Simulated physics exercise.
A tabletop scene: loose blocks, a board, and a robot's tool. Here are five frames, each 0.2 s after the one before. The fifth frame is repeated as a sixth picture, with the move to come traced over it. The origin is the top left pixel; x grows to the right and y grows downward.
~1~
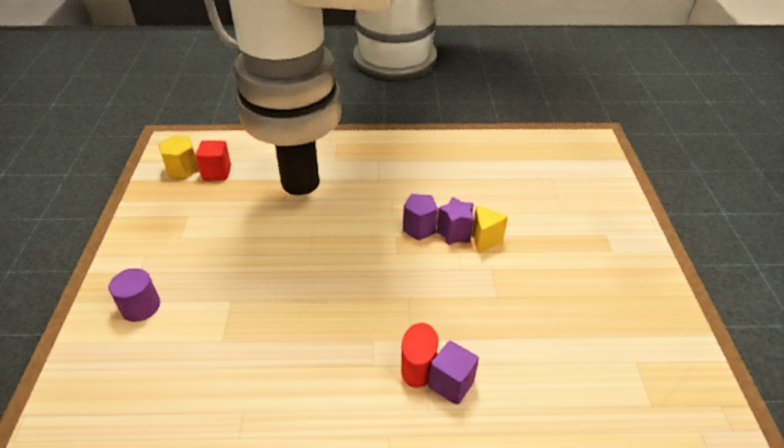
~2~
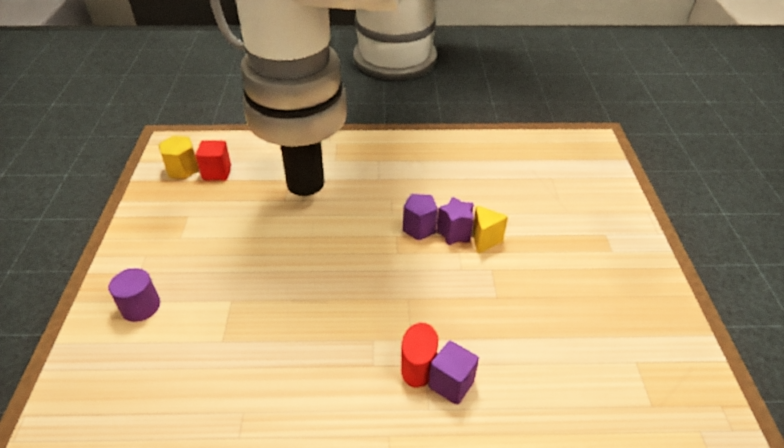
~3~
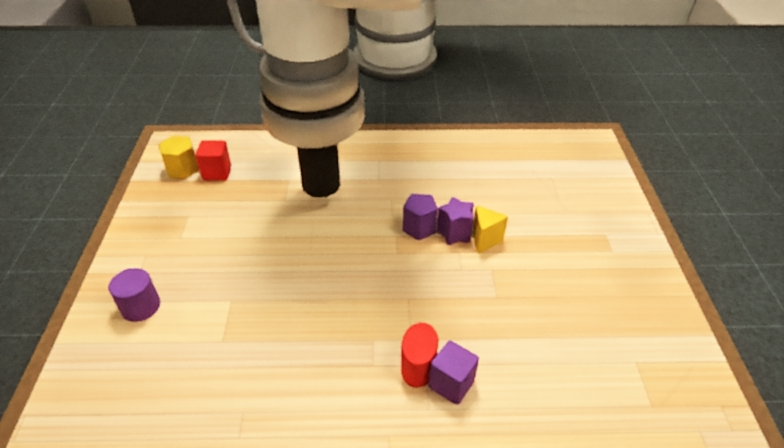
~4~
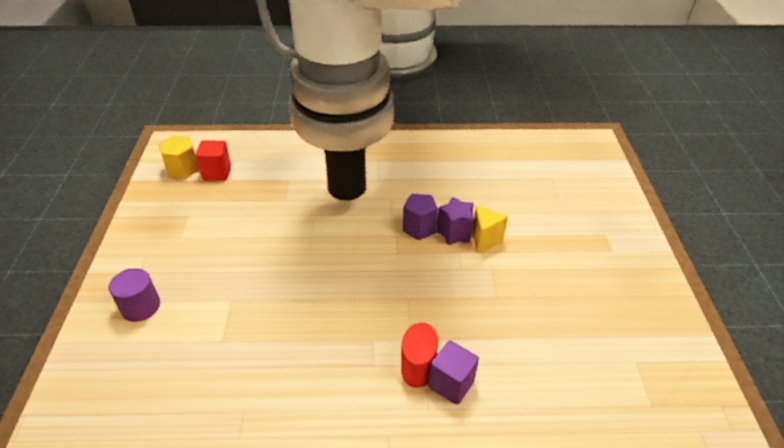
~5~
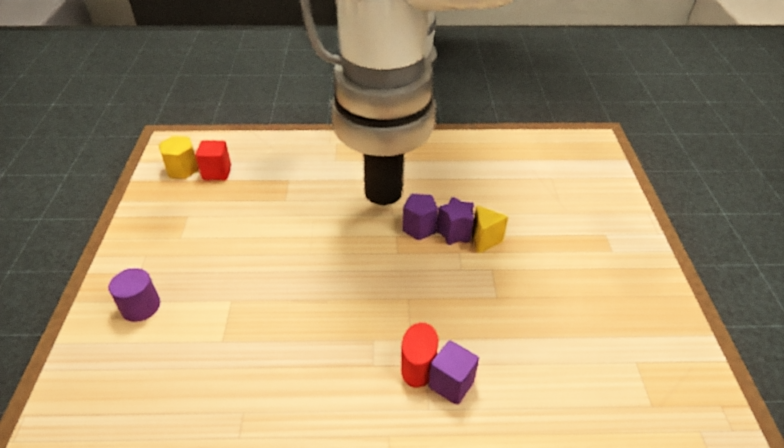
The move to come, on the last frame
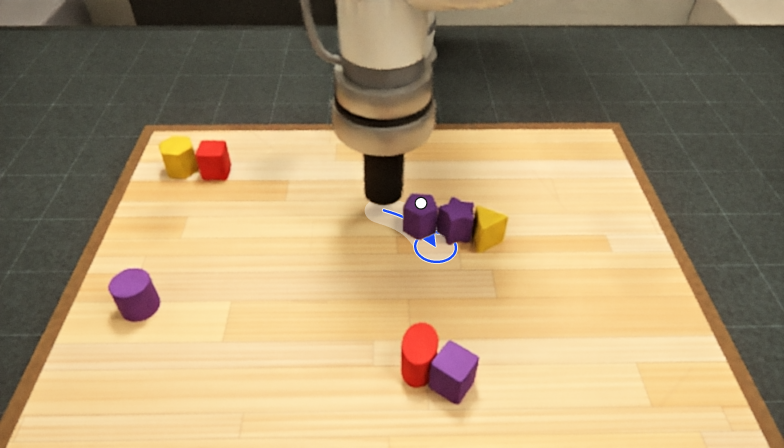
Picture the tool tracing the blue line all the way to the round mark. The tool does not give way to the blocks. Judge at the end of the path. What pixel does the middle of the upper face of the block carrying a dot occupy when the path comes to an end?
I'd expect the centre of its top face to be at (458, 246).
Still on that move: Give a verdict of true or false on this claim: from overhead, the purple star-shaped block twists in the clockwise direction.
That is false.
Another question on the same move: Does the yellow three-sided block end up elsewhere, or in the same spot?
It moves.
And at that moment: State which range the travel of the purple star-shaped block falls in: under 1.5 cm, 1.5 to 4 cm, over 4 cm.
It moves between 1.5 and 4 cm.
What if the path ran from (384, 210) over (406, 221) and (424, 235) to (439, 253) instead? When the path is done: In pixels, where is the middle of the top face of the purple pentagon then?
Its top middle is near (466, 250).
Path on the board, from (384, 210) through (405, 218) and (423, 230) to (436, 247); the dot is on the purple pentagon.
On the path given first. Halfway along, tool at (417, 207); purple pentagon at (439, 221), turned 30° clockwise; purple star-shaped block at (469, 216), turned 45° anticlockwise; yellow three-sided block at (500, 216).
At the end, tool at (437, 229); purple pentagon at (458, 246), turned 35° clockwise; purple star-shaped block at (478, 224), turned 90° anticlockwise; yellow three-sided block at (503, 215).
